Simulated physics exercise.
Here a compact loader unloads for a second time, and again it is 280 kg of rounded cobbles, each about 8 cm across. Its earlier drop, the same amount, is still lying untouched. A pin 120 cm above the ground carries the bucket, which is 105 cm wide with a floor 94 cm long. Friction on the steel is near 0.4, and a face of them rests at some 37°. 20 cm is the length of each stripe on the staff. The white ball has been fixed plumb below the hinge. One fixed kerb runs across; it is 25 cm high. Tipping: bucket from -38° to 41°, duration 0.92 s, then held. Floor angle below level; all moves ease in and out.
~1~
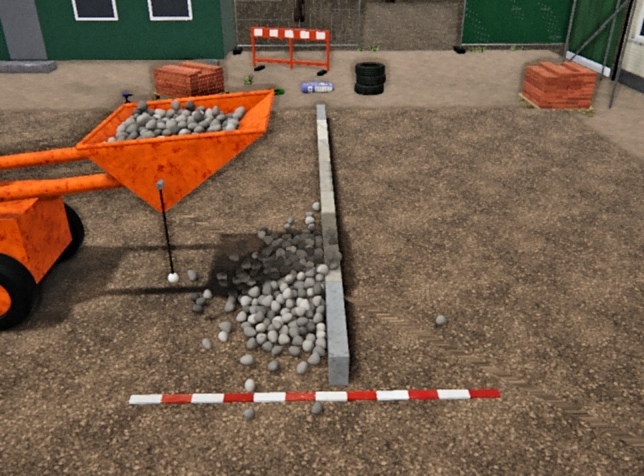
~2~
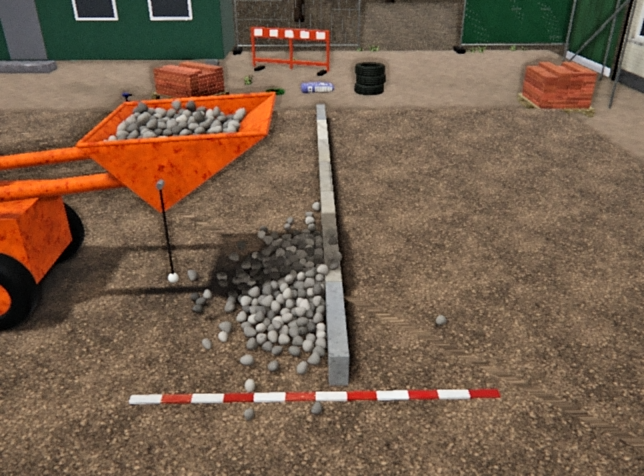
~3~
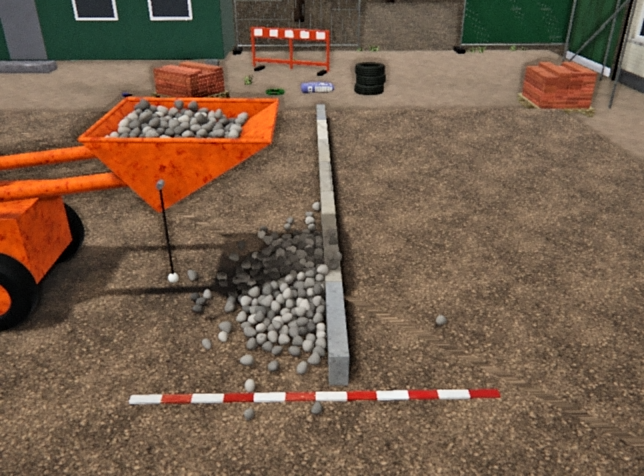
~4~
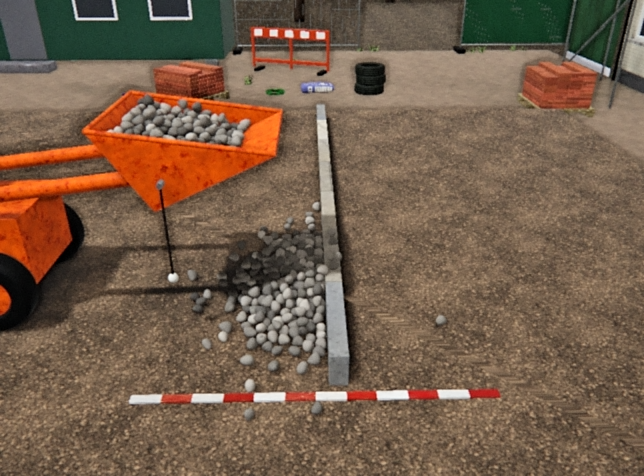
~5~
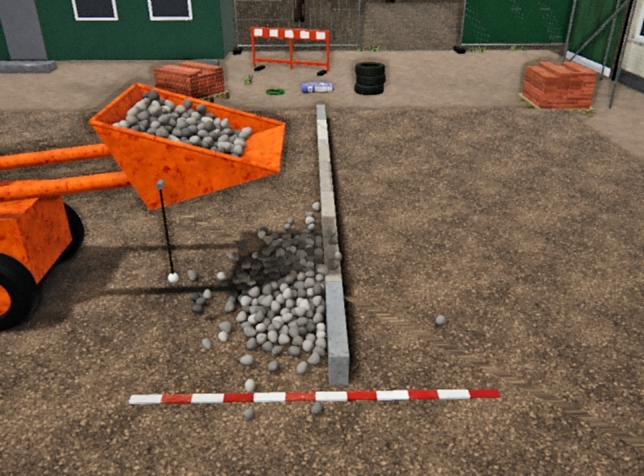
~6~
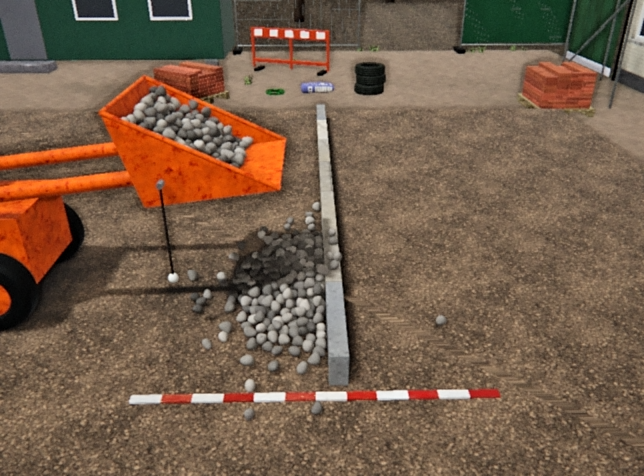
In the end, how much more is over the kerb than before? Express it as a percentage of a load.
By the end about 8 per cent more lies there.
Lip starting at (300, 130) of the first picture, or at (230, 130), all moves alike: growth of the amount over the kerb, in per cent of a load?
35 % and 0 %.
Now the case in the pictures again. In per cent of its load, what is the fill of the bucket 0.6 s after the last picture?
That works out to about 75 %.
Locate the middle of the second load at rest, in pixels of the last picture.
Centre: Approx. (286, 267).
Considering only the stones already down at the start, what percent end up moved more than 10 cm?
Close to 10 in a hundred of them.
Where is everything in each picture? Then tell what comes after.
In the first frame, the bucket is at -38°, its lip at (265, 130); the top of the load is at (176, 112). The earlier load is highest near (323, 255), 30 cm above ground level, 100 % on this side of the kerb.
The second frame shows lip at (267, 133), floor tilted -36°, highest stones at (169, 112).
The third frame shows lip at (271, 142), floor tilted -32°, highest stones at (161, 112).
The fourth frame shows lip at (275, 155), floor tilted -25°, highest stones at (148, 109).
The fifth frame shows lip at (279, 171), floor tilted -17°, highest stones at (147, 105).
The sixth frame shows lip at (280, 189), floor tilted -7°, highest stones at (154, 101).
Then, 0.3 s after the last picture the floor is at 29°; in per cent of one load, 100 in the bucket, 100 on this side of the kerb; the foremost stones are at (343, 266).
Then, 0.6 s after the last picture the floor is at 41°; in per cent of one load, 76 in the bucket, 124 on this side of the kerb; the foremost stones are at (343, 266).
Then, 1.0 s after the last picture the floor is at 41°; in per cent of one load, 15 in the bucket, 182 on this side of the kerb, 3 over the kerb; the foremost stones are at (358, 255).
Then, 3.6 s after the last picture the floor is at 41°; in per cent of one load, 0 in the bucket, 192 on this side of the kerb, 8 over the kerb; the foremost stones are at (438, 297). Net gain over the kerb, 8.
